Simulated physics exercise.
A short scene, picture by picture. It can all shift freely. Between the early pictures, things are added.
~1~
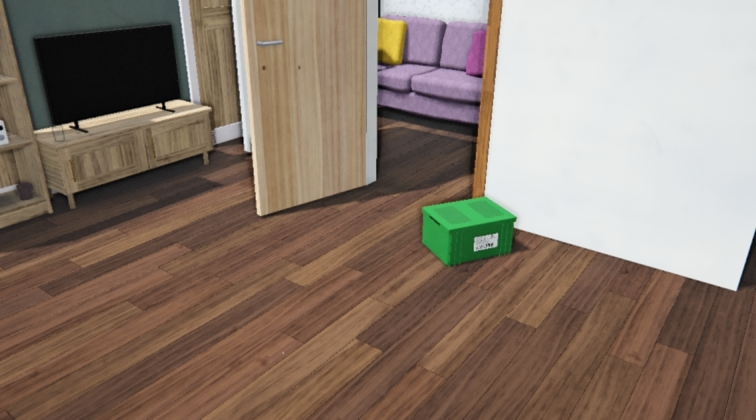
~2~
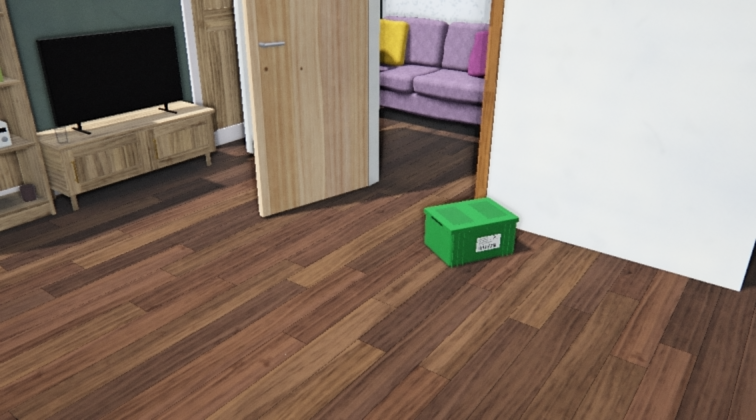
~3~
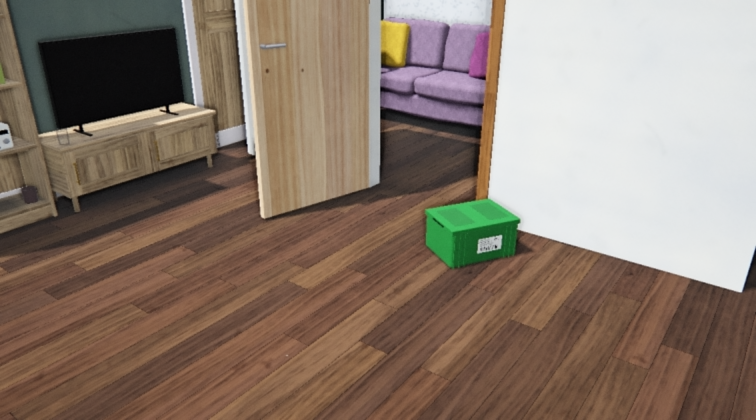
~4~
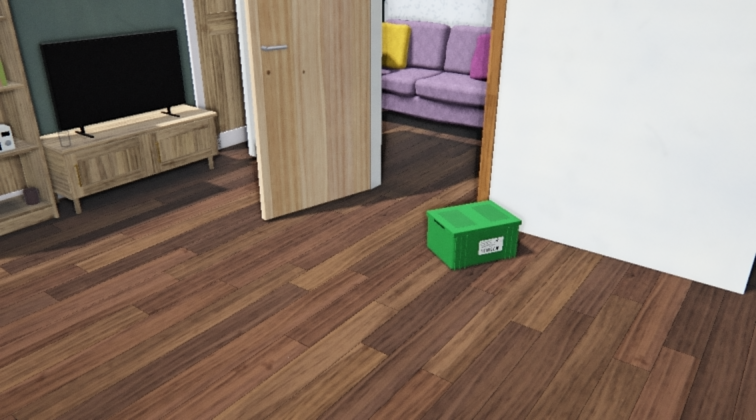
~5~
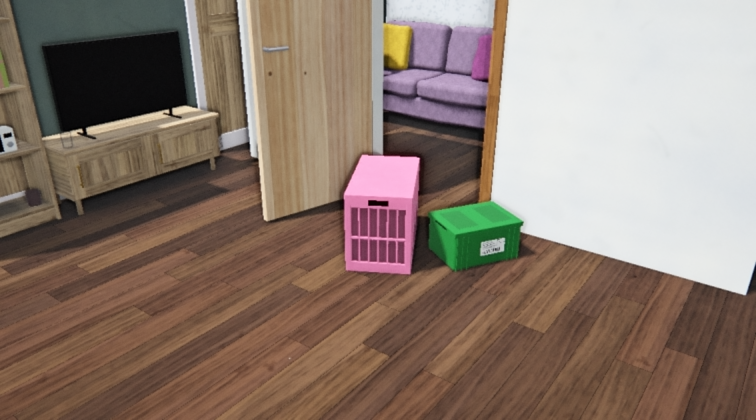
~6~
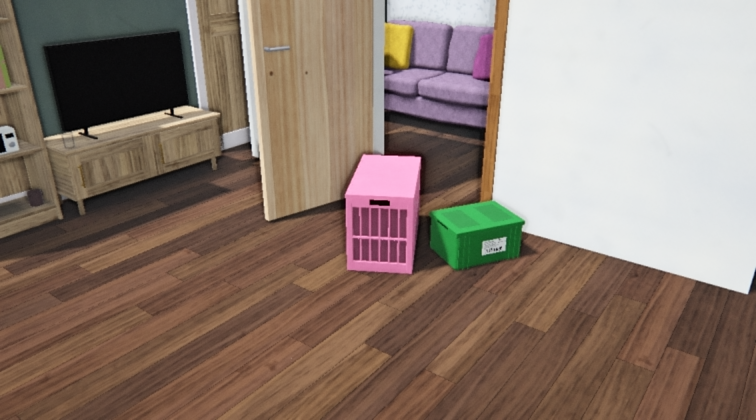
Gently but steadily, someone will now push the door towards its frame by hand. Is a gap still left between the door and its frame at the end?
Yes, a gap remains.
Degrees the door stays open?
Near 60° open.
Then, 0.50 s after the last picture, door 95° open.
Then, 1.00 s after the last picture, door 76° open.
Then, 1.30 s after the last picture, door 64° open.
At rest, door 59° open; both in place. Seen from the same camera at the end, pink chest near (389, 211).
